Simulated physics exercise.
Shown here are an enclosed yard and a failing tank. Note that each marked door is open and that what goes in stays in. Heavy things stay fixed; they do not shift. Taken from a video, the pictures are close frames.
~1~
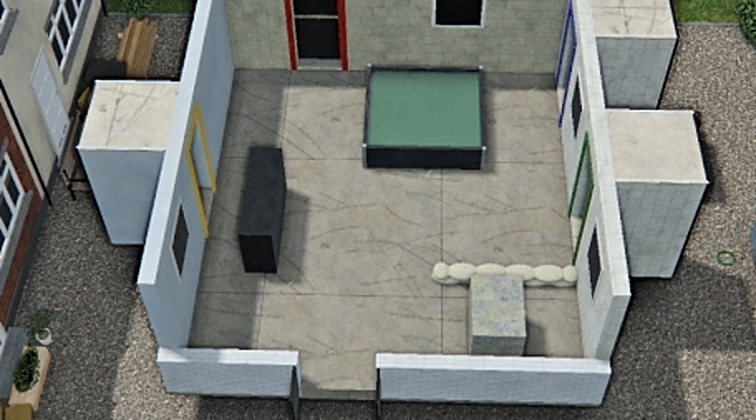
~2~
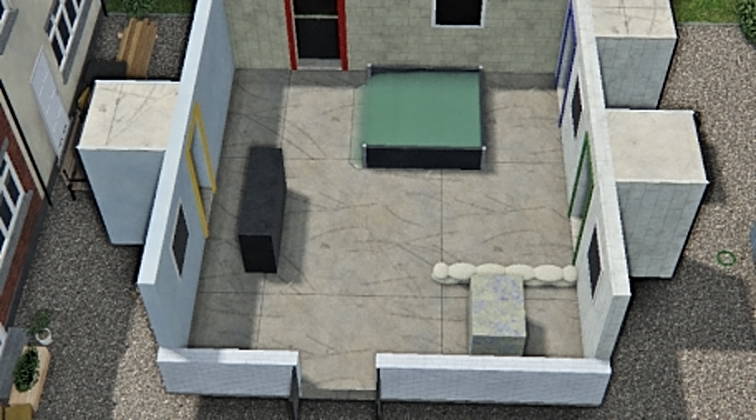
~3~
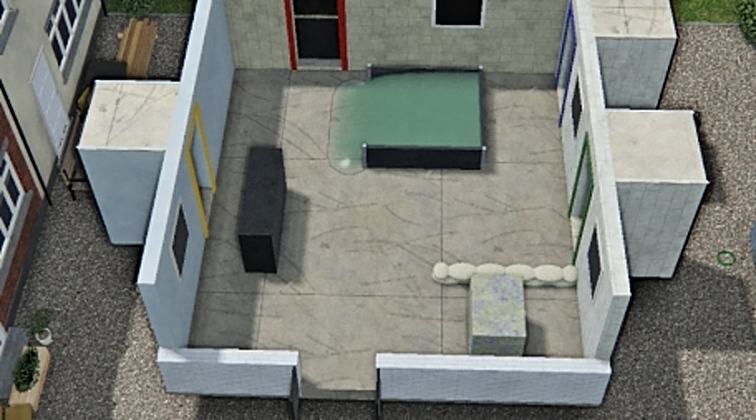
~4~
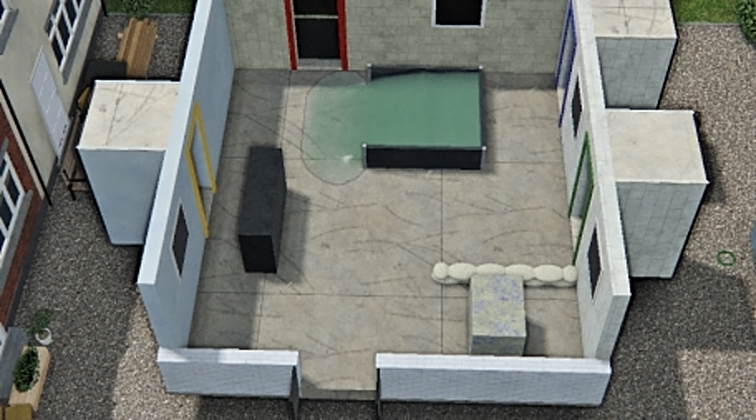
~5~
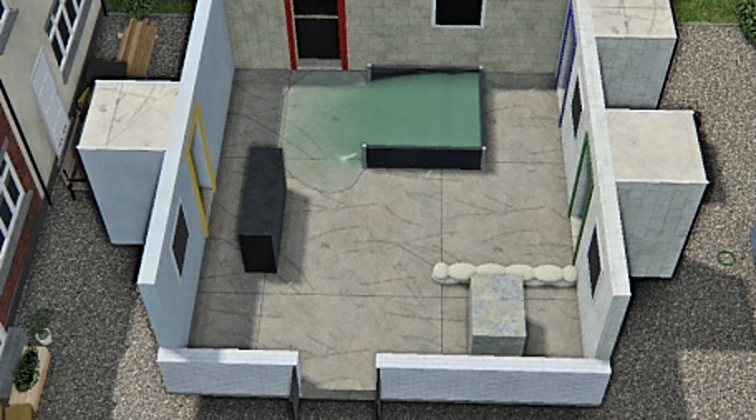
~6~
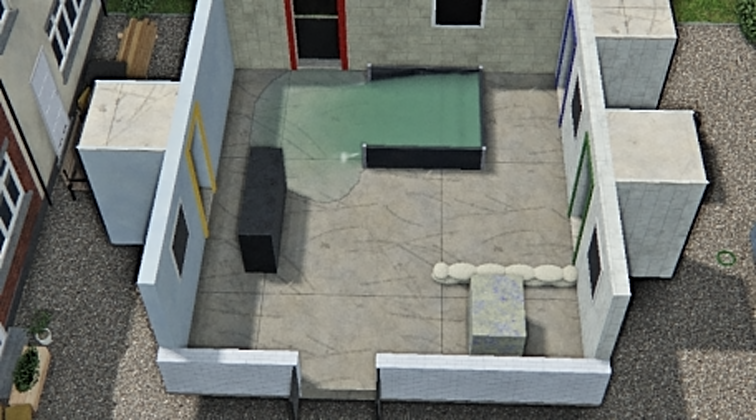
To begin with, a dark-sided tank of green water stands whole and still against the back of a walled yard. Its left side gives way and water pours out leftward across the paved floor, then spreads in a widening, thinning sheet past the red-framed door to the dark upright block.
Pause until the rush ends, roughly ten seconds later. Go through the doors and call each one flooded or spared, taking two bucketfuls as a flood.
Blue door: Spared, green door: Spared, red door: Flooded, yellow door: Spared.
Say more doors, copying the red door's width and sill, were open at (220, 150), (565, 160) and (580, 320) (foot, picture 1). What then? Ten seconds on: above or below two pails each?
Crosses the line; stays below the line; stays below the line.
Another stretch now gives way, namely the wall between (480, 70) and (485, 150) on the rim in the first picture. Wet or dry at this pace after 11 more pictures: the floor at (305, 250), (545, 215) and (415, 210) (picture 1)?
Taken in turn they're unwetted, swamped and unwetted.
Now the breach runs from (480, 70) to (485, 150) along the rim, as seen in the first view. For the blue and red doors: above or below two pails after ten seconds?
Against the threshold, blue beats it and red misses it.
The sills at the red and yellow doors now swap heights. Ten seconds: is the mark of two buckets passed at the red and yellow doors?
Pretty sure the red door remains short while the yellow door crosses the line.
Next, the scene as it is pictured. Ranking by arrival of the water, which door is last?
Result: The green door.
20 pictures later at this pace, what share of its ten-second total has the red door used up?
Around 30 percent.
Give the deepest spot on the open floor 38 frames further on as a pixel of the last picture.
Deepest point: About (184, 372).
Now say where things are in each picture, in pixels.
The first frame shows the water tank at (424, 109) is whole and still.
In the second frame, water pours out at (369, 119) and has run to (363, 87).
In the third frame, the front is at (354, 82), out from the gap at (369, 120).
In the fourth frame, water pours out at (369, 121) and has run to (327, 80).
In the fifth frame, the front is at (319, 71), out from the gap at (369, 121).
In the sixth frame, water pours out at (369, 121) and has run to (260, 105).
A moment on, water covers 25 % of the floor; the blue door not reached, the green door not reached, the red door under two buckets in, the yellow door not reached.
Next, water covers 25 % of the floor; the blue door not reached, the green door not reached, the red door under two buckets in, the yellow door wet at the sill, nothing in.
Then, water covers 35 % of the floor; the blue door not reached, the green door not reached, the red door over two buckets in, the yellow door wet at the sill, nothing in.
Later, water covers 65 % of the floor; the blue door not reached, the green door not reached, the red door far over two buckets in, the yellow door wet at the sill, nothing in.
In the end, water covers 85 % of the floor; the blue door wet at the sill, nothing in, the green door wet at the sill, nothing in, the red door far over two buckets in, the yellow door wet at the sill, nothing in.
